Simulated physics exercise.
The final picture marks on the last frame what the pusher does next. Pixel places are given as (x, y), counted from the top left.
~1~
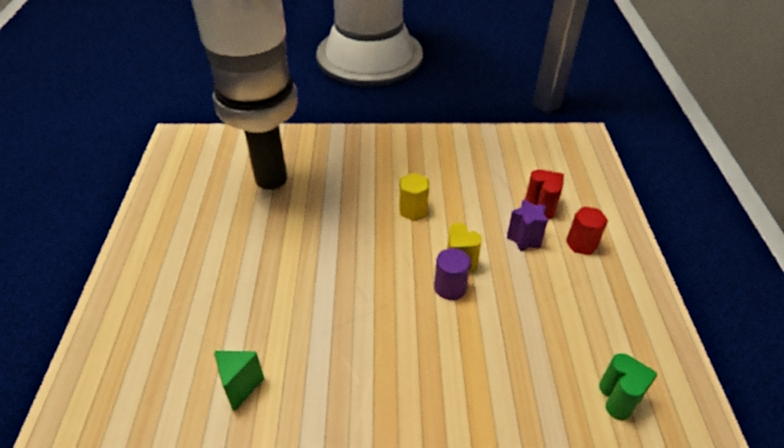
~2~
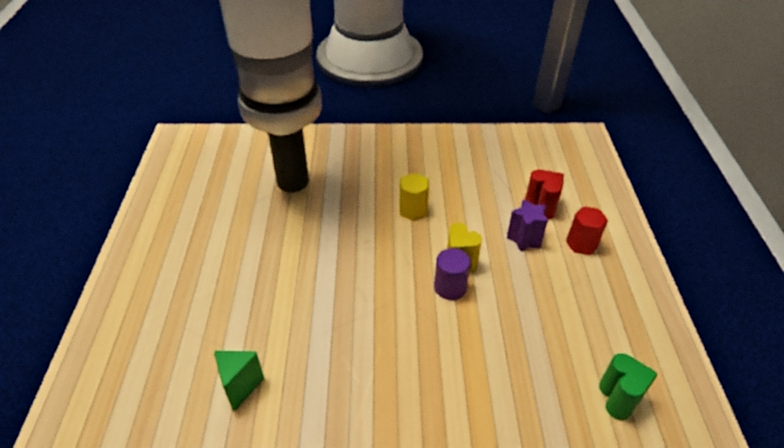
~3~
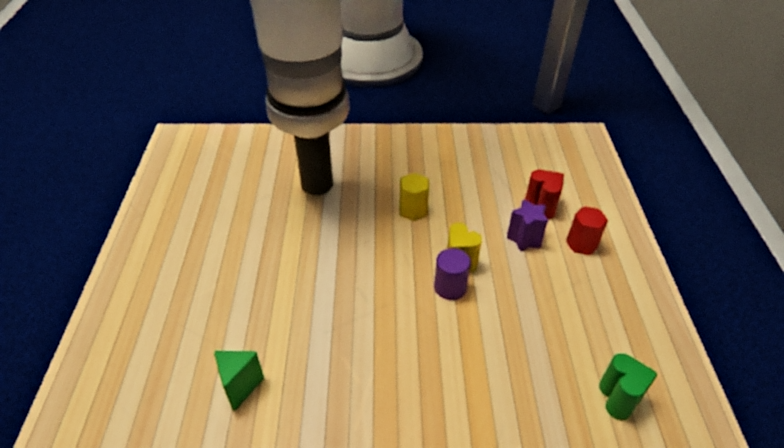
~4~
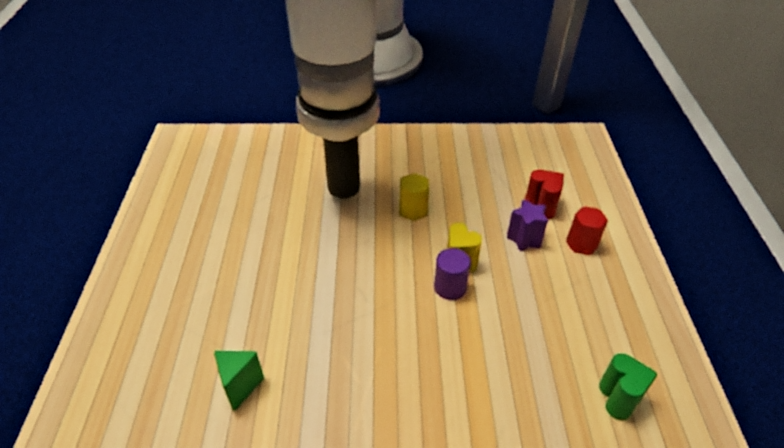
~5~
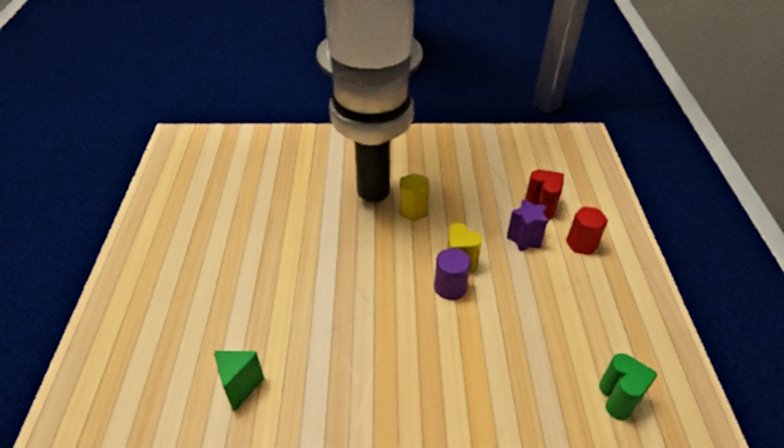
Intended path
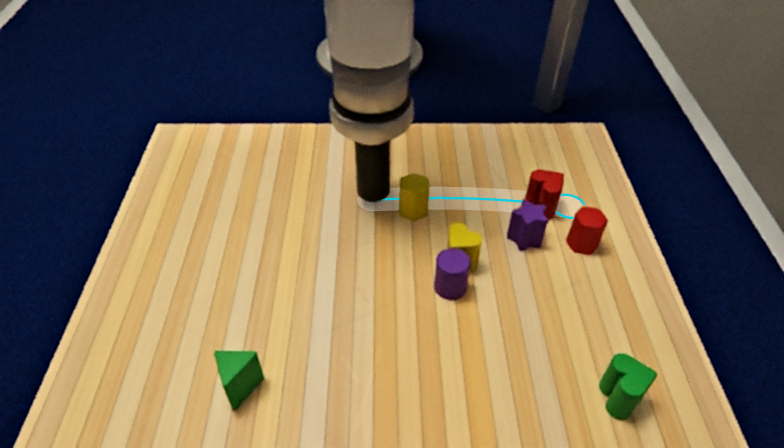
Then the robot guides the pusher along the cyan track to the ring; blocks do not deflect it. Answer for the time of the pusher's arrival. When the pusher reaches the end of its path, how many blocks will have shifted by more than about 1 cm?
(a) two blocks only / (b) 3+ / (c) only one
a.
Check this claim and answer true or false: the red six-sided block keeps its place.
Verdict: True.
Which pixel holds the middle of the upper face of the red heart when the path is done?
It is at (603, 194).
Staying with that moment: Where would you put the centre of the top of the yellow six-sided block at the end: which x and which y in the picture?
I'd guess (447, 192).
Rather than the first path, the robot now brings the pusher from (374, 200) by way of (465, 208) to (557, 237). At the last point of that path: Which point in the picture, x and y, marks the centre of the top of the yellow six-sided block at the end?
The point I'd pick in the picture is (460, 201).
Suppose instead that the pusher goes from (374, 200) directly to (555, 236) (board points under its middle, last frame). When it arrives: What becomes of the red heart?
When the path is over, the red heart is still on its spot.
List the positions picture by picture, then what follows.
The first picture shows pusher tip at (271, 179); block tops, yellow six-sided block at (415, 182); purple star-shaped block at (531, 211); red heart at (550, 179); red six-sided block at (592, 216).
The second picture shows pusher at (293, 182); blocks unchanged.
The third picture shows pusher at (317, 184); blocks unchanged.
The fourth picture shows pusher at (344, 188); blocks unchanged.
The fifth picture shows pusher at (373, 191); yellow six-sided block at (415, 182); purple star-shaped block at (531, 211); red heart at (550, 179); red six-sided block at (592, 216).
Path on the board, from (374, 200) over (438, 198) and (503, 200) to (569, 206).
On the path given first. One third of the way, pusher at (439, 189); yellow six-sided block at (447, 192), turned 85° clockwise.
Two thirds of the way, pusher at (505, 191); yellow six-sided block at (447, 192), turned 85° clockwise.
At the end, pusher at (571, 197); yellow six-sided block at (447, 192), turned 85° clockwise; purple star-shaped block in place; red heart at (603, 194), turned 80° clockwise; red six-sided block in place.
